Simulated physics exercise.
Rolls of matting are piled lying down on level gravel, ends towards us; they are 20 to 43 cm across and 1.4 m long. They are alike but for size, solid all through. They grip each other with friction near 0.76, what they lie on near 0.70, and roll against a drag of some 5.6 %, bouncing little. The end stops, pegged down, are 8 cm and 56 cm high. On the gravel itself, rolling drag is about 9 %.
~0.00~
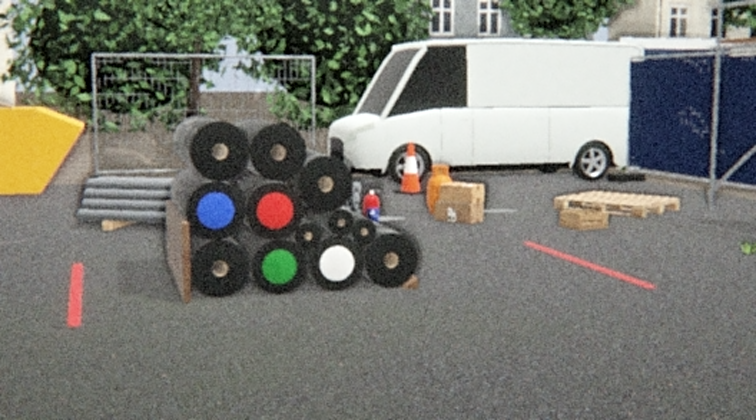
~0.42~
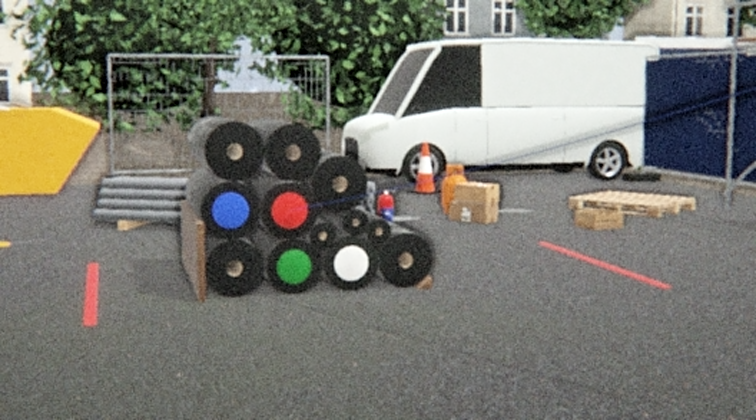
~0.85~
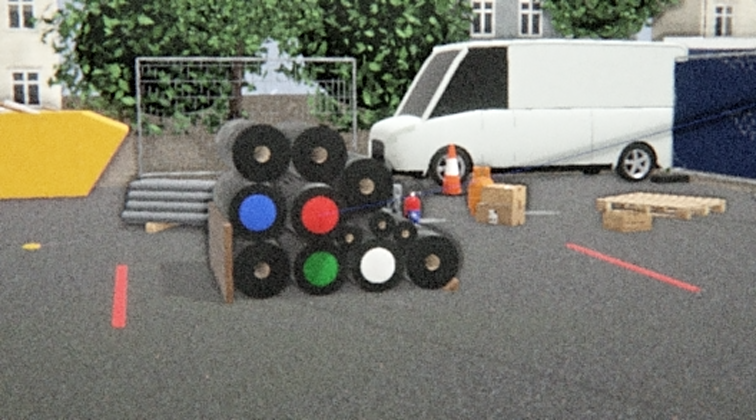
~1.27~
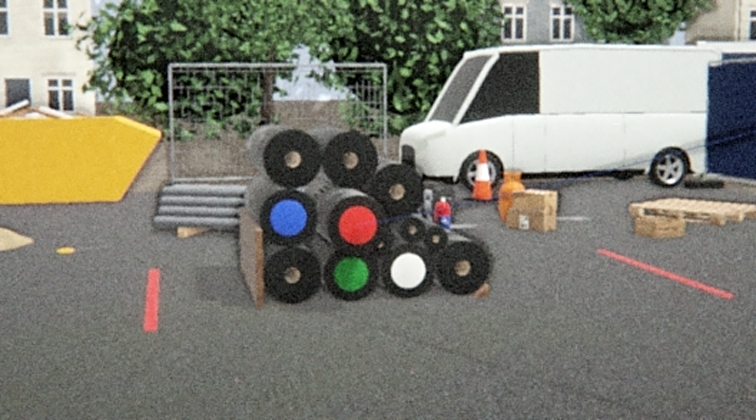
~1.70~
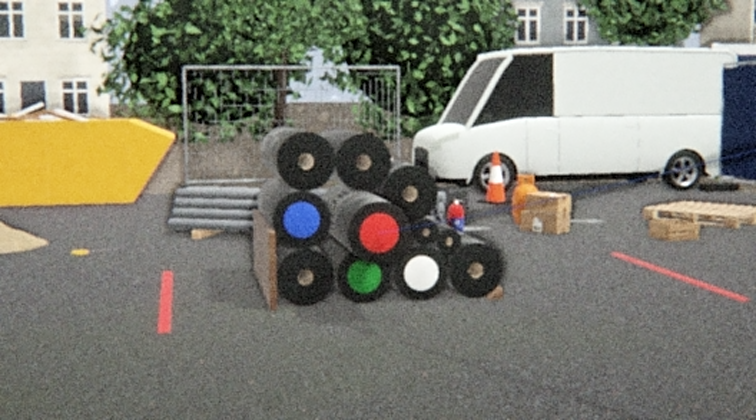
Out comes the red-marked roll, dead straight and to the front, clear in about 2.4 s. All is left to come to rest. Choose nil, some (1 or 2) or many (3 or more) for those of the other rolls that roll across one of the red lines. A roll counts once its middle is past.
Some.
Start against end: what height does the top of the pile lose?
About 10 cm.
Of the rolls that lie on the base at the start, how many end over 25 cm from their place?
0 of them.
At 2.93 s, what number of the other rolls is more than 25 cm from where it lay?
0 by then.
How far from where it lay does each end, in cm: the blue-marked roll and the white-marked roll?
Blue-marked roll: 0, white-marked roll: 0.
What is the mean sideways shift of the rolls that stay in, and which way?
Some 5 cm leftwards.
By 3.28 s, 0 now displaced over 25 cm; not one across the red lines; the one last seen at (306, 161) 15 cm left.
By 3.79 s, 1 now displaced over 25 cm; not one across the red lines; the one last seen at (306, 161) 62 cm left and 80 cm down.
By 4.59 s, 1 now displaced over 25 cm; 1 across the left red line; the one last seen at (306, 161) 1.2 m left and 85 cm down.
All still by 5.6 s, 1 moved over 25 cm; 1 across the left red line; the one last seen at (306, 161) 1.5 m left and 85 cm down; top of the pile 1.2 m high, from 1.3 m.
